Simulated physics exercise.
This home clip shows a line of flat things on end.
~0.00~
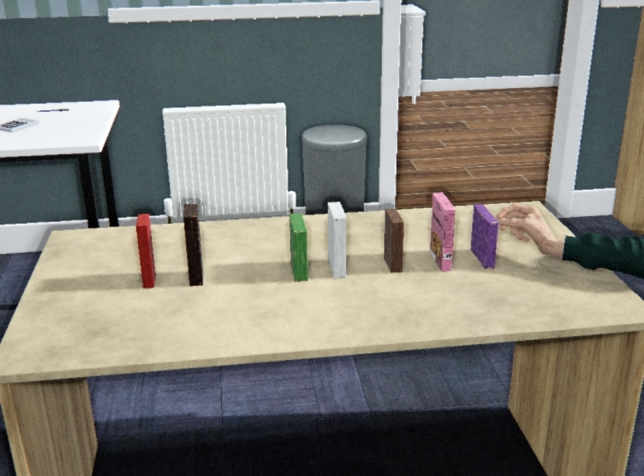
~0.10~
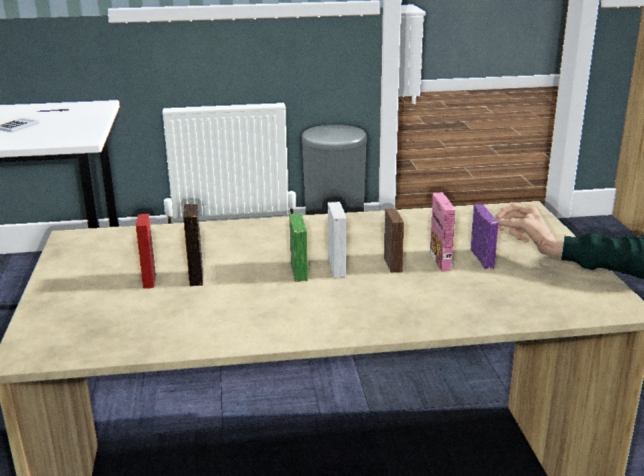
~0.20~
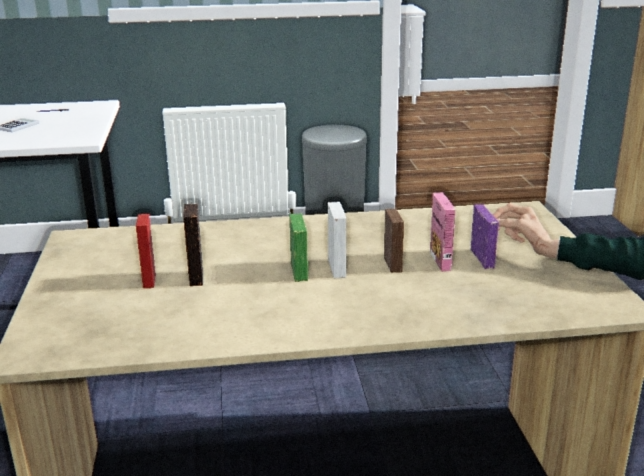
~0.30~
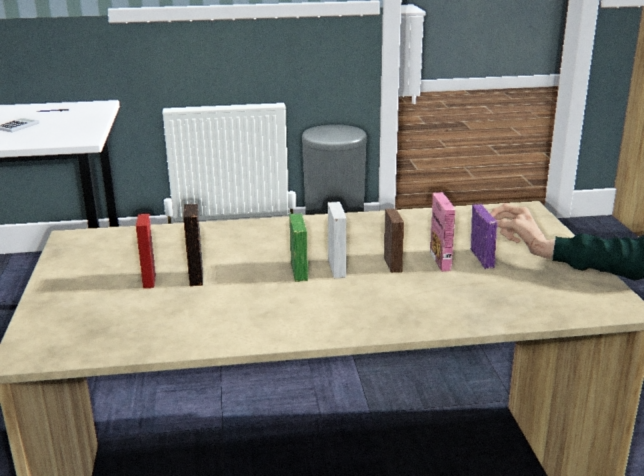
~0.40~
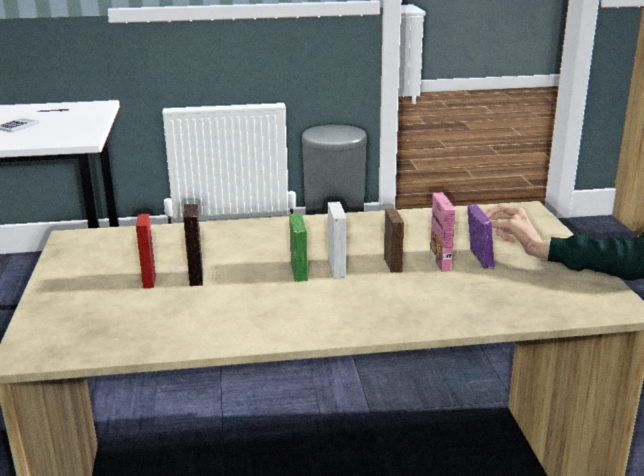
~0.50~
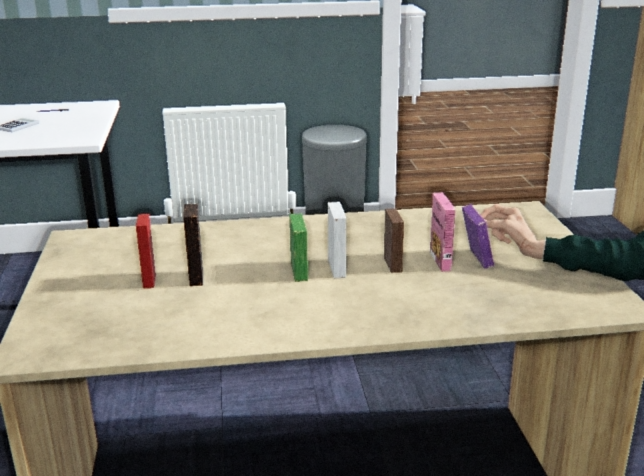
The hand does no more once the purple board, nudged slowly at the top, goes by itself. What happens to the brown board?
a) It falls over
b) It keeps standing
a.
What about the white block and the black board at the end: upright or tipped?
At the end the white block has fallen and the black board is standing.
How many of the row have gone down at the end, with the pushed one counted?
All told, the number is 5.
Around 1.00 s, purple board 90° over; brown board rocked 24° from its first pose near (382, 241); pink packet rocked 38° from its first pose.
Around 1.50 s, purple board 90° over; brown board on its side near (367, 262); pink packet rocked 70° from its first pose; white block rocked 48° from its first pose.
Finally (3.7 s), down or leaning hard on the table, pink packet, white block, green block and brown board; black board still in place. Final places as the last picture's camera would see them, brown board near (367, 262).
